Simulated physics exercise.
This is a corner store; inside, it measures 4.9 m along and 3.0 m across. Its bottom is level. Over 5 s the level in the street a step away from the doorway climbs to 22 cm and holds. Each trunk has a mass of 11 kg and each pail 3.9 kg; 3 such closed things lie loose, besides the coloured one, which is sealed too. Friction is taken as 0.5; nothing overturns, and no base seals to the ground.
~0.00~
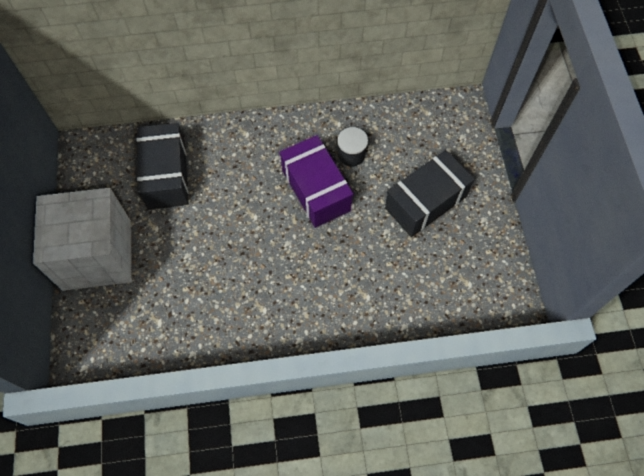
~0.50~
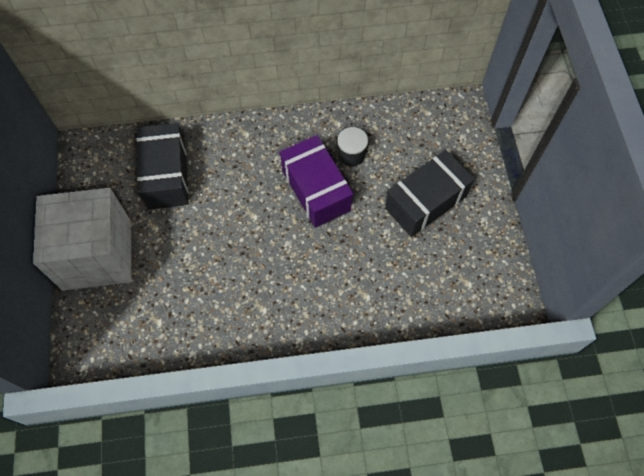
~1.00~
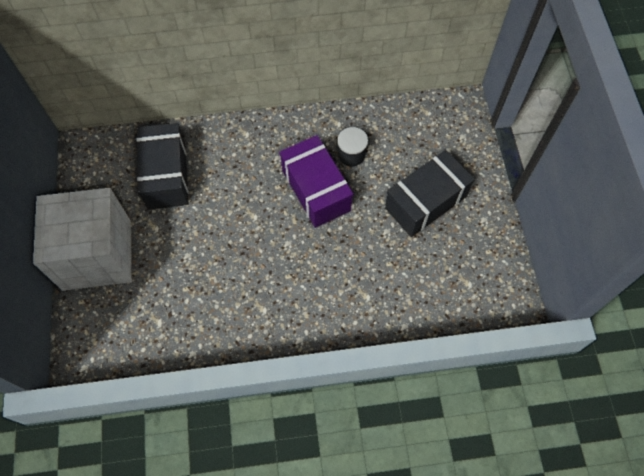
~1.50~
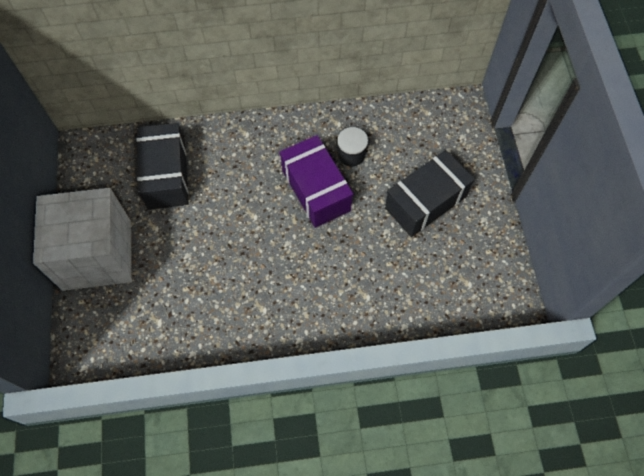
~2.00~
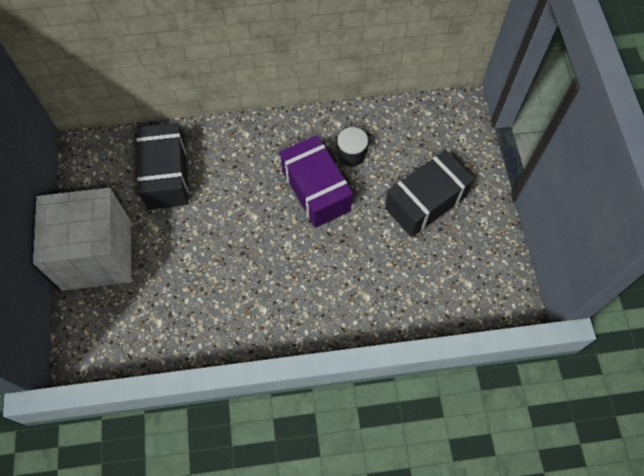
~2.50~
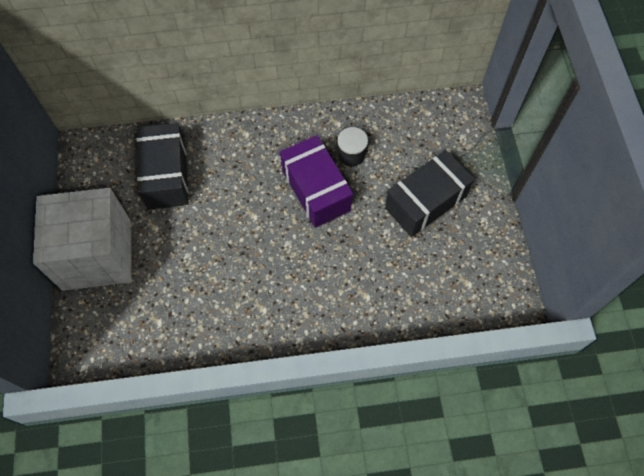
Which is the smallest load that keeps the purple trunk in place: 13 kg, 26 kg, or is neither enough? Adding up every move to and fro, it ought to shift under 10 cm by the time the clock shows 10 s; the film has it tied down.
Neither mass suffices.
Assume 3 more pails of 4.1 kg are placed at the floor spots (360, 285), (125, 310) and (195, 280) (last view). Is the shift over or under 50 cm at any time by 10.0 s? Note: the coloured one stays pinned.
Spot one crosses the limit, spot two stays inside, spot three stays inside.
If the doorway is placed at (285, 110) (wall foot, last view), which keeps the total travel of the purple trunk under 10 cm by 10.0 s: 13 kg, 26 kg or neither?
For that position, nothing offered succeeds.
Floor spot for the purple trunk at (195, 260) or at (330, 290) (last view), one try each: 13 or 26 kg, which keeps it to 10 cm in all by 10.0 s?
In that order: Only the larger holds; only the larger holds.
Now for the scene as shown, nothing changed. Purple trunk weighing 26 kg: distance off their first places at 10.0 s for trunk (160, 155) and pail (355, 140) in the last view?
The first is 60 cm from its start, the second 300 cm.
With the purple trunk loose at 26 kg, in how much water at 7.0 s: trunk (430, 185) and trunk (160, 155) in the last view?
Around 4 cm and 2 cm.
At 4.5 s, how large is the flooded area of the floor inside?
About 4.5 m2.
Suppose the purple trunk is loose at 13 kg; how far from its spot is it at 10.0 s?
Roughly 250 cm.
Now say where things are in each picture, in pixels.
The first picture shows the purple trunk at (316, 172) rests on the ground; water covers 0.0 m2; 0 of 4 have shifted.
The second picture shows the purple trunk at (316, 172) rests on the ground; water covers 0.0 m2; 0 of 4 have shifted.
The third picture shows the purple trunk at (316, 172) rests on the ground; 0.0 m2 under water; 0 of 4 have shifted.
The fourth picture shows the purple trunk at (316, 172), on the bottom; 0.0 m2 under water; 0 of 4 have shifted.
The fifth picture shows the purple trunk at (316, 172), on the bottom; water covers 0.0 m2; 0 of 4 have shifted.
The sixth picture shows the purple trunk at (316, 172), on the bottom; 0.2 m2 under water; 0 of 4 have shifted.
After 3.5 s the purple trunk would be 0 cm from its start with 13 kg and 0 cm from its start with 26 kg; 0 cm of water round it then.
After 4.5 s the purple trunk would be 0 cm from its start with 13 kg and 0 cm from its start with 26 kg; 1 cm of water round it then.
After 7.0 s the purple trunk would be 87 cm from its start with 13 kg and 19 cm from its start with 26 kg; 4 cm of water round it then.
After 10.0 s the purple trunk would be 256 cm from its start with 13 kg and 56 cm from its start with 26 kg; 5 cm of water round it then.
